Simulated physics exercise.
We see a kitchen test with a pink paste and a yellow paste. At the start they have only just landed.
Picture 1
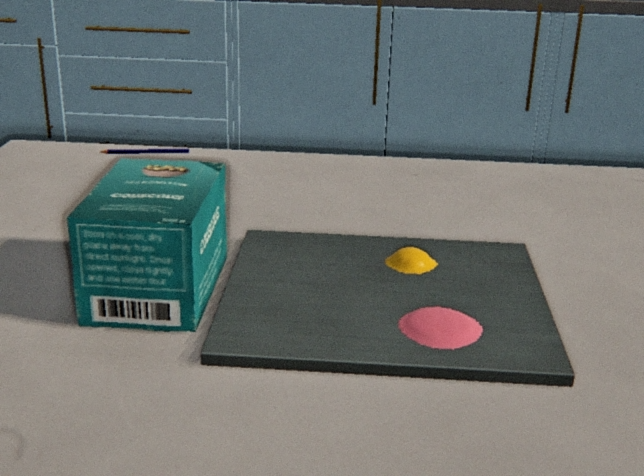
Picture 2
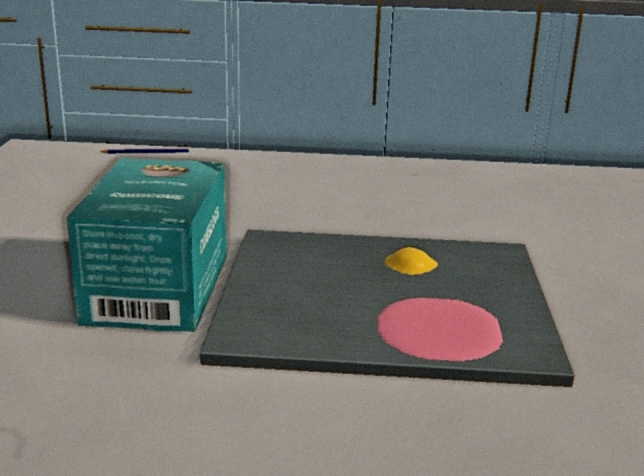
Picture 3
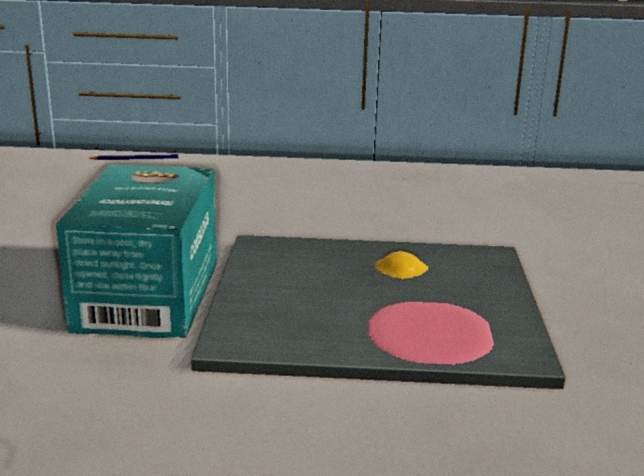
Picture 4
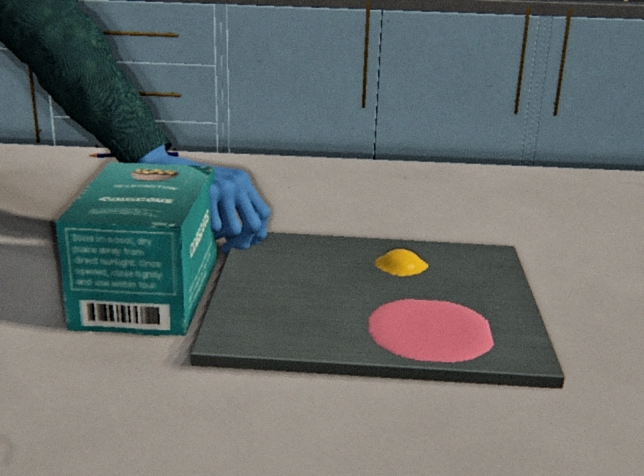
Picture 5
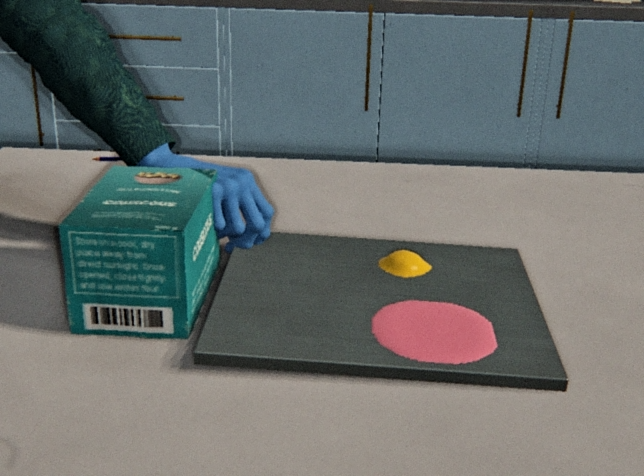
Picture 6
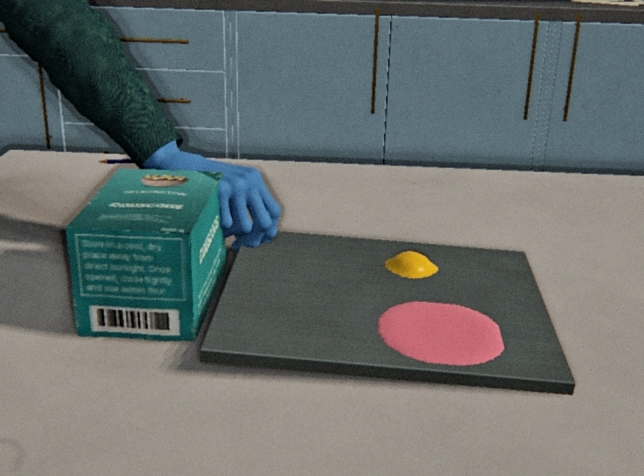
The clip shows a pink paste spreading thin on a dark baking sheet while a smaller yellow paste stays mounded, then a blue-gloved hand reaches in behind the teal packet and takes the sheet's left end, tilting it very slightly.
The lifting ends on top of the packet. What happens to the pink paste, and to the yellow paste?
As for the pink paste, it runs off the low end; the yellow paste stays on.
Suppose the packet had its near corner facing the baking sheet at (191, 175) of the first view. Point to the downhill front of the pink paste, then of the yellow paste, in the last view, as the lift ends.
The first near (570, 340), the second near (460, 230).
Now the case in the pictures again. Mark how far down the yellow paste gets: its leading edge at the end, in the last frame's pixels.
Close to (447, 236).
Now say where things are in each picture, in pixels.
The baking sheet lies flat; pink paste (441, 323) a low mound; yellow paste (411, 256) a mound; packet (133, 278), in the first frame.
They settle; pink paste (440, 326) spread thin; yellow paste (411, 256) a mound, in the second frame.
At rest; pink paste (431, 329) spread thin; yellow paste (401, 260) a mound, in the third frame.
A hand takes the end; pink paste (431, 327) spread thin; yellow paste (401, 258) a mound, in the fourth frame.
The end is rising; pink paste (434, 328) spread thin; yellow paste (405, 259) a mound, in the fifth frame.
The baking sheet slopes by about 2°; pink paste (441, 330) spread thin; yellow paste (412, 260) a mound; packet (132, 287), in the sixth frame.
Next, slope about 23°; the pink paste is dripping off the low end; the yellow paste has not moved.
After that, the pink paste is dripping off the low end; the yellow paste has not moved.
Finally, slope about 23°; the pink paste is dripping off the low end; the yellow paste has not moved.
